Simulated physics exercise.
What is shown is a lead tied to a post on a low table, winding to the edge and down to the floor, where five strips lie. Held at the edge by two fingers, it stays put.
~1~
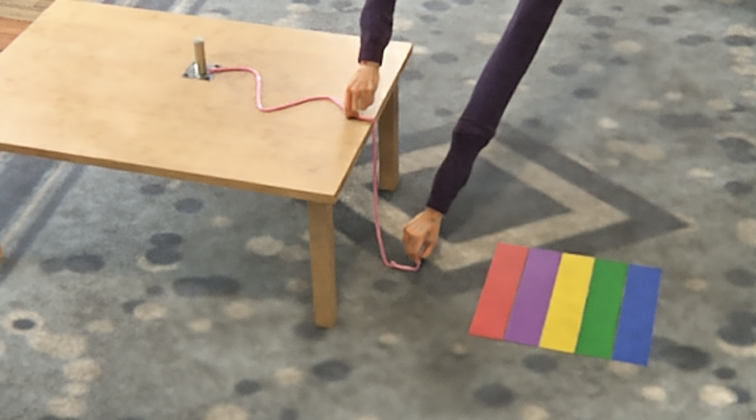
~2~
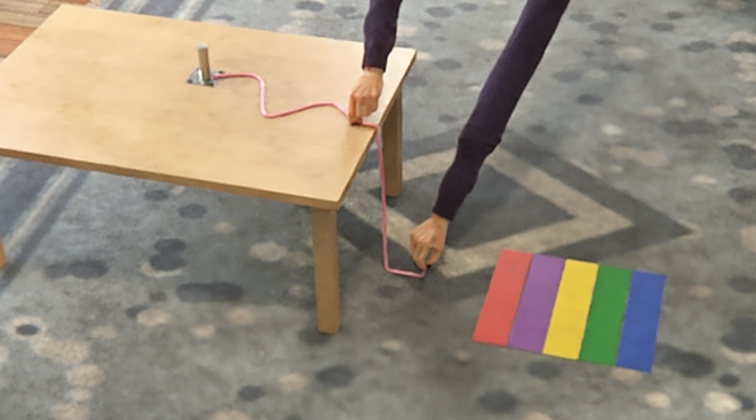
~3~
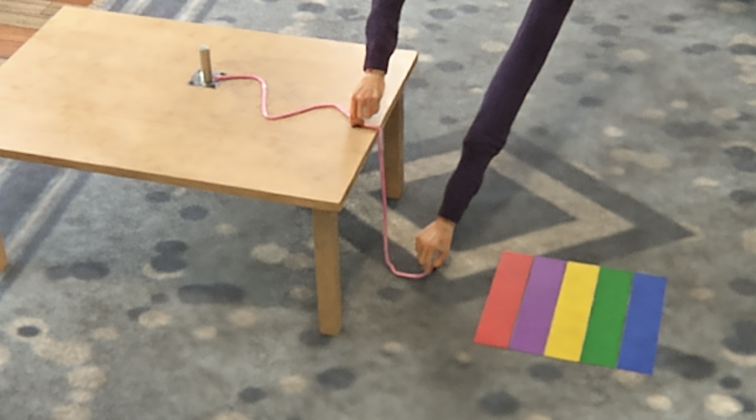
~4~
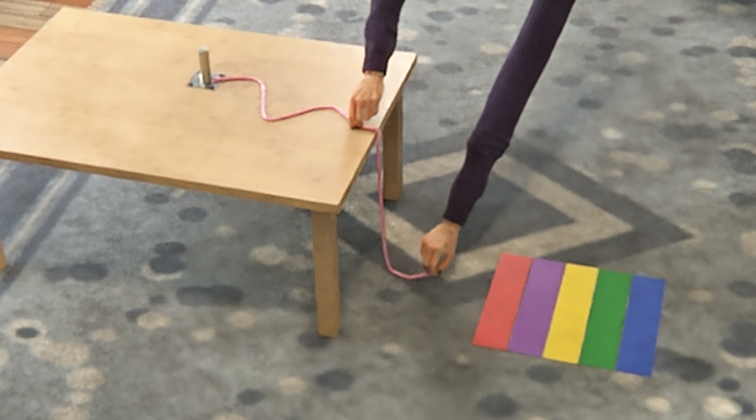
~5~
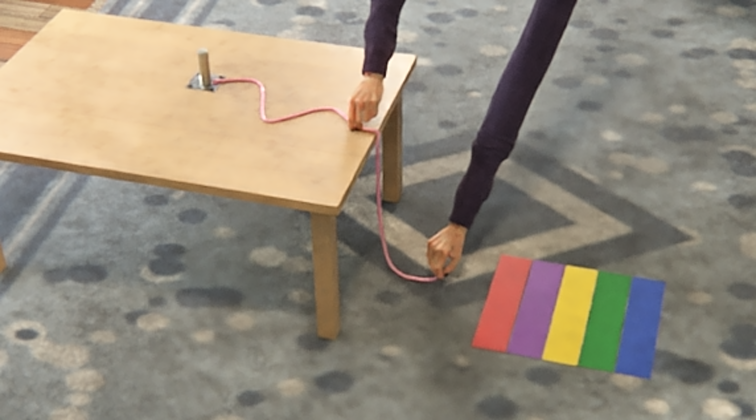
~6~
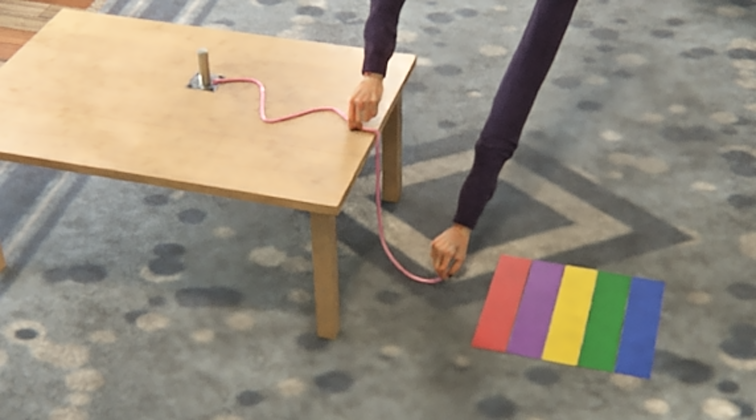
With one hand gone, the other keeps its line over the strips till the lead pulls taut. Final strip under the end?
Green.
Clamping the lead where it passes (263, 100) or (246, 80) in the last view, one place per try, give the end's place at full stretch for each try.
Roughly (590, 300), then roughly (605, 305).
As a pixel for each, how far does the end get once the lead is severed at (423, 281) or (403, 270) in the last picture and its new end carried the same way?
You'd find it around (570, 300) the first time and around (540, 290) the second.
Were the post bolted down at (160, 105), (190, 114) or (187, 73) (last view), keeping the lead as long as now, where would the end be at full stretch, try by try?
(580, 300), (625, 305) and (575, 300).
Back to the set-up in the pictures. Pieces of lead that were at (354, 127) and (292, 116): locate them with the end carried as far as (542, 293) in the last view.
Result - first point (389, 164), second point (340, 118).
Soon after, end near (542, 293); over purple.
After that, end near (585, 300); over yellow.
At the stop, end near (612, 305); over green. The end stops over the green strip.
